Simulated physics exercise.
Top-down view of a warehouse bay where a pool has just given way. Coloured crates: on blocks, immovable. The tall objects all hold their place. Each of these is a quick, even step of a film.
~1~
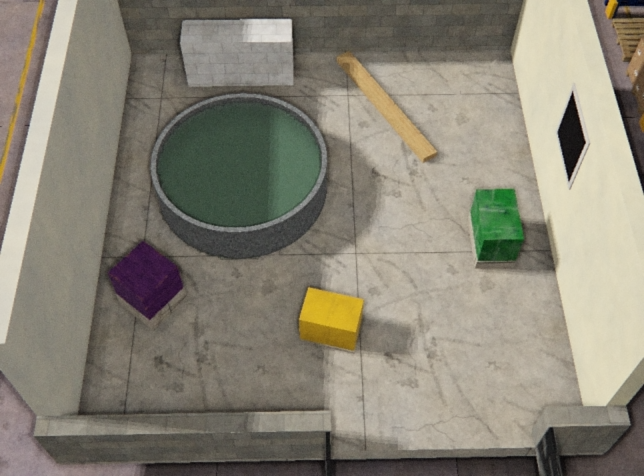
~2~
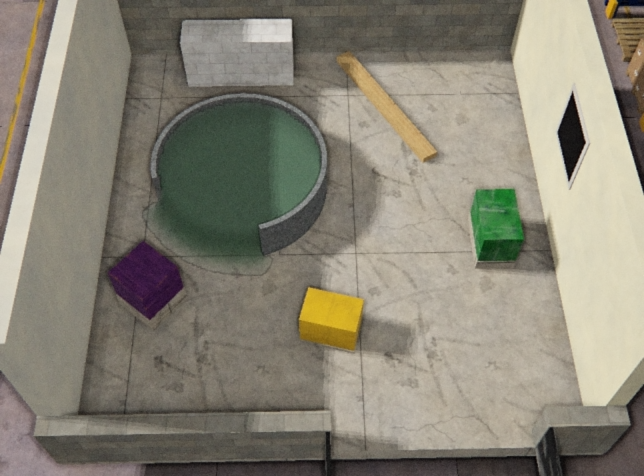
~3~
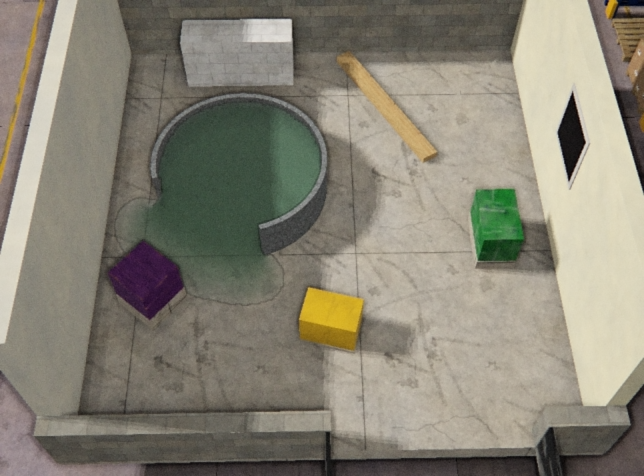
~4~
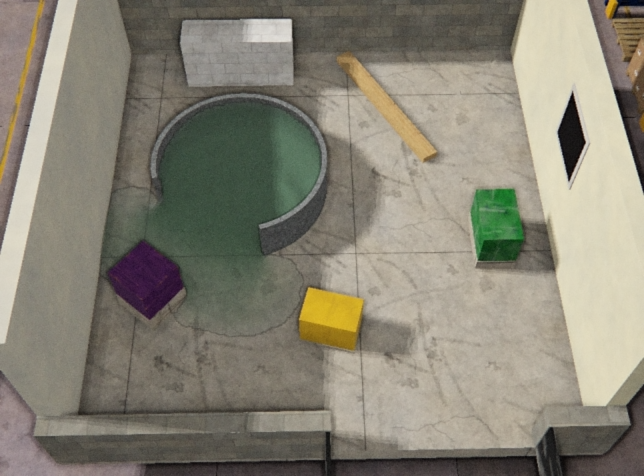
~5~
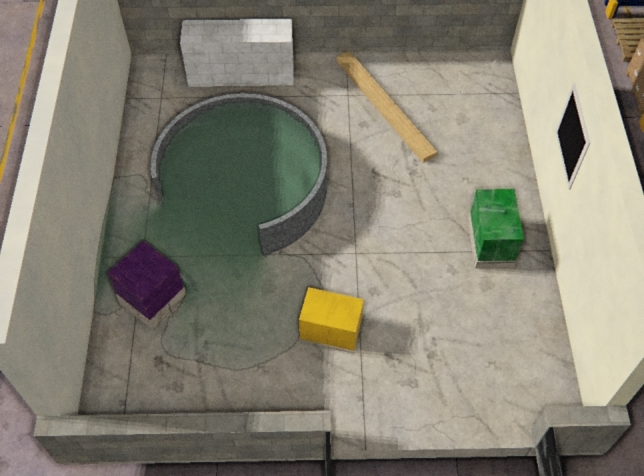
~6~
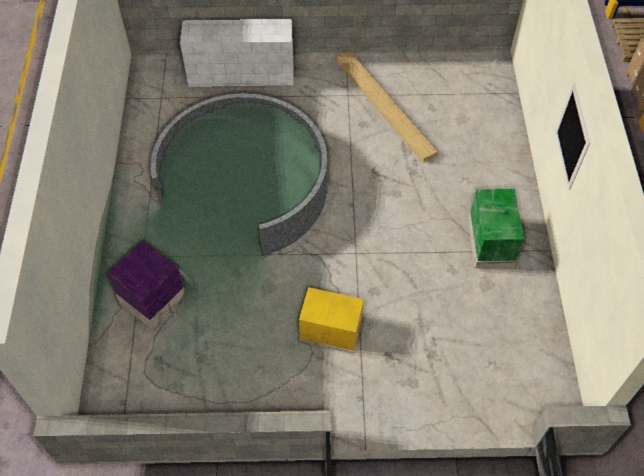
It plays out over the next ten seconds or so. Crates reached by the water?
My prediction: The green crate is going to stay free of water, the purple crate is going to get water on it, the yellow crate is going to get water on it.
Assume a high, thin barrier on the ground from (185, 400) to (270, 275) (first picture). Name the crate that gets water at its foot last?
Looks like the green one.
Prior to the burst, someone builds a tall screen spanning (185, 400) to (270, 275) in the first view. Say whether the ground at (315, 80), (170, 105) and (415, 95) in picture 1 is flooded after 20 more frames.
The first point comes out unwetted, the next inundated, the last unwetted.
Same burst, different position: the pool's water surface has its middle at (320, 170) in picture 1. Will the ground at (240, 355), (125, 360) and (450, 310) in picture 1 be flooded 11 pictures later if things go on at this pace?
As listed: Covered, covered, flooded.
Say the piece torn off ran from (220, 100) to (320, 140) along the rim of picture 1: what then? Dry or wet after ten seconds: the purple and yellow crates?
In my view the purple crate is never reached, and the yellow crate gets reached.
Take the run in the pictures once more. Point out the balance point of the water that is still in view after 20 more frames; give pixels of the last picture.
Estimate: (220, 274).
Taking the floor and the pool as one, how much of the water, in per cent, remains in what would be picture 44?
About 90 per cent.
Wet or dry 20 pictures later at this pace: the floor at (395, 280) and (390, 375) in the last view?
Taking the two points in turn, the first is spared and the second is waterlogged.
A moment on, water covers 25 % of the floor; the green crate not reached, the purple crate water round its plinth, the yellow crate water round its plinth.
Next, water covers 30 % of the floor; the green crate not reached, the purple crate water round its plinth, the yellow crate water round its plinth.
Then, water covers 50 % of the floor; the green crate not reached, the purple crate water round its plinth, the yellow crate water round its plinth.
Later, water covers 80 % of the floor; the green crate water round its plinth, the purple crate water round its plinth, the yellow crate water round its plinth.
In the end, water covers 95 % of the floor; the green crate stayed above the water, the purple crate was topped, the yellow crate was topped.
